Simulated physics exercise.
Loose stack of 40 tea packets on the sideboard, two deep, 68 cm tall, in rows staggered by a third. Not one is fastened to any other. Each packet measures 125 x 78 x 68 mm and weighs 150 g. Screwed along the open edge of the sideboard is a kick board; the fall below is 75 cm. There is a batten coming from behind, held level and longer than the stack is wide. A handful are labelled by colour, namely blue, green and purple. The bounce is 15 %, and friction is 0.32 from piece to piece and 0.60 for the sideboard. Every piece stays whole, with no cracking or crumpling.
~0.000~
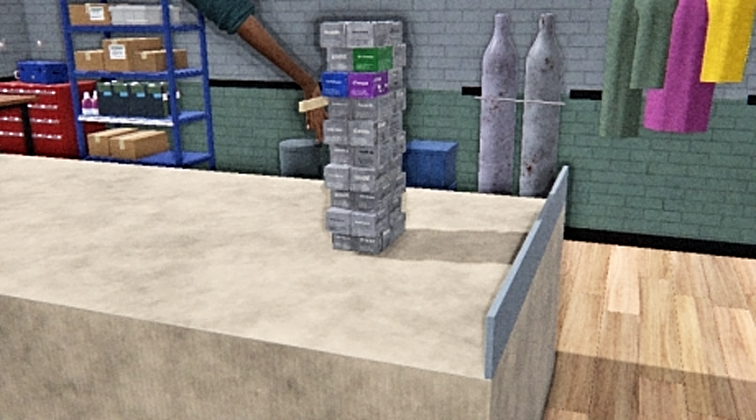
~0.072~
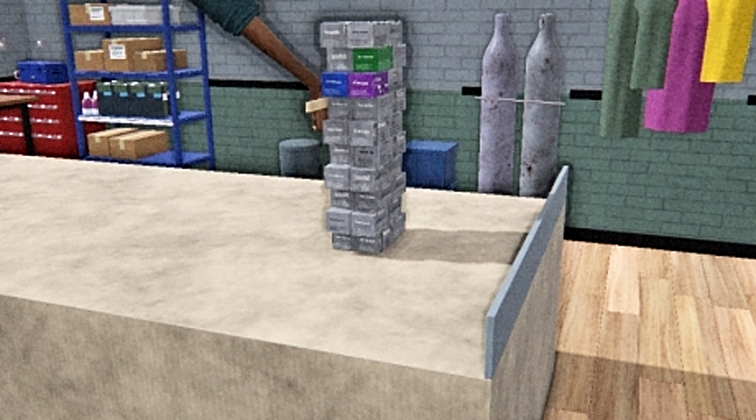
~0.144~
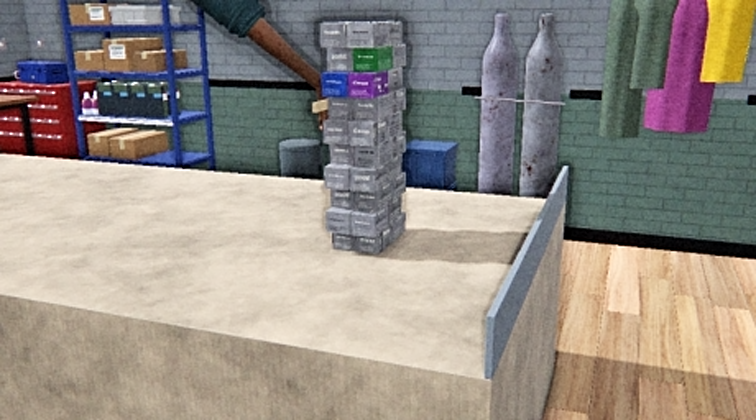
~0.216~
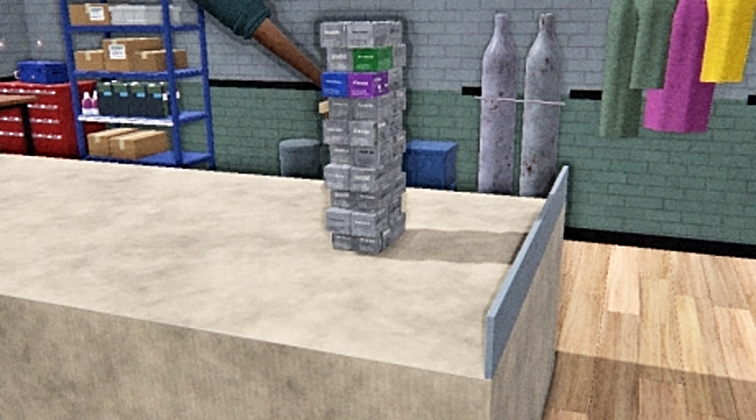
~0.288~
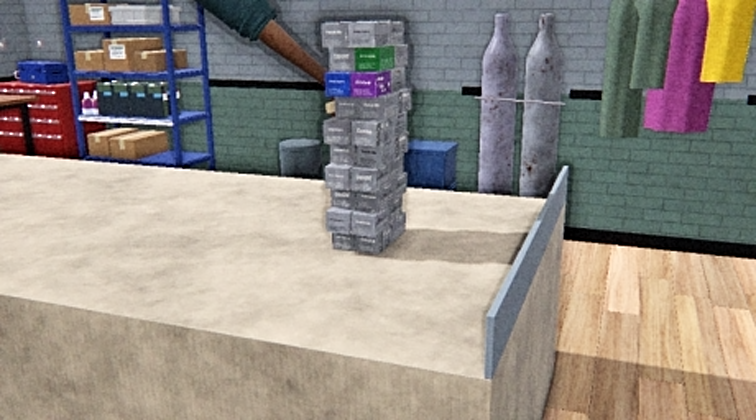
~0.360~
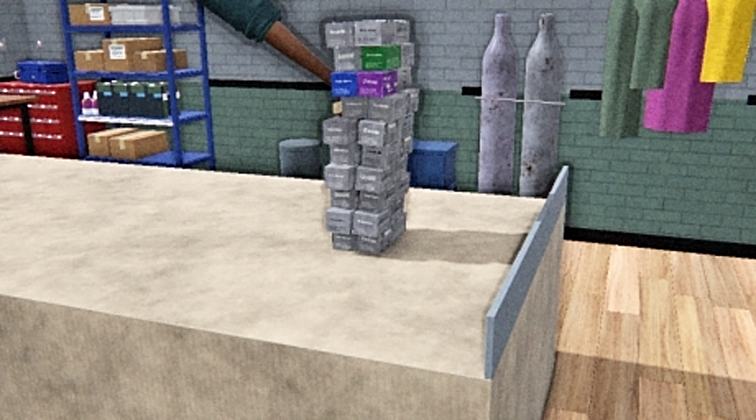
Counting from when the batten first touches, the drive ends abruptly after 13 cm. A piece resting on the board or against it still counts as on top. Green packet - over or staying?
Over.
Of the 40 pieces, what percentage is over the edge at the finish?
I'd put it at about 20 percent.
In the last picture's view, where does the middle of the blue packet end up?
Around (339, 242).
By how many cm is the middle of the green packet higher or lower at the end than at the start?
Net change: Some 129 cm lower.
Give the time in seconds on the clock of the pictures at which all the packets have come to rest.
Settling time: Near 2.0 s.
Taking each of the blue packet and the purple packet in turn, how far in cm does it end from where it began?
The blue one ends 46 cm from its start and the purple one 158 cm.
After 0.62 s, none of the 40 packets over the edge, 30 disturbed; green packet leaning 17°; purple packet leaning 17°.
After 0.86 s, none of the 40 packets over the edge, 30 disturbed; green packet leaning 40°, 14 cm lower; purple packet leaning 40°, 12 cm lower.
After 1.24 s, 6 of the 40 packets over the edge; green packet upside down; purple packet upside down.
At rest (2.3 s), 7 of the 40 packets over the edge; green packet upside down; purple packet upside down; blue packet on its side.
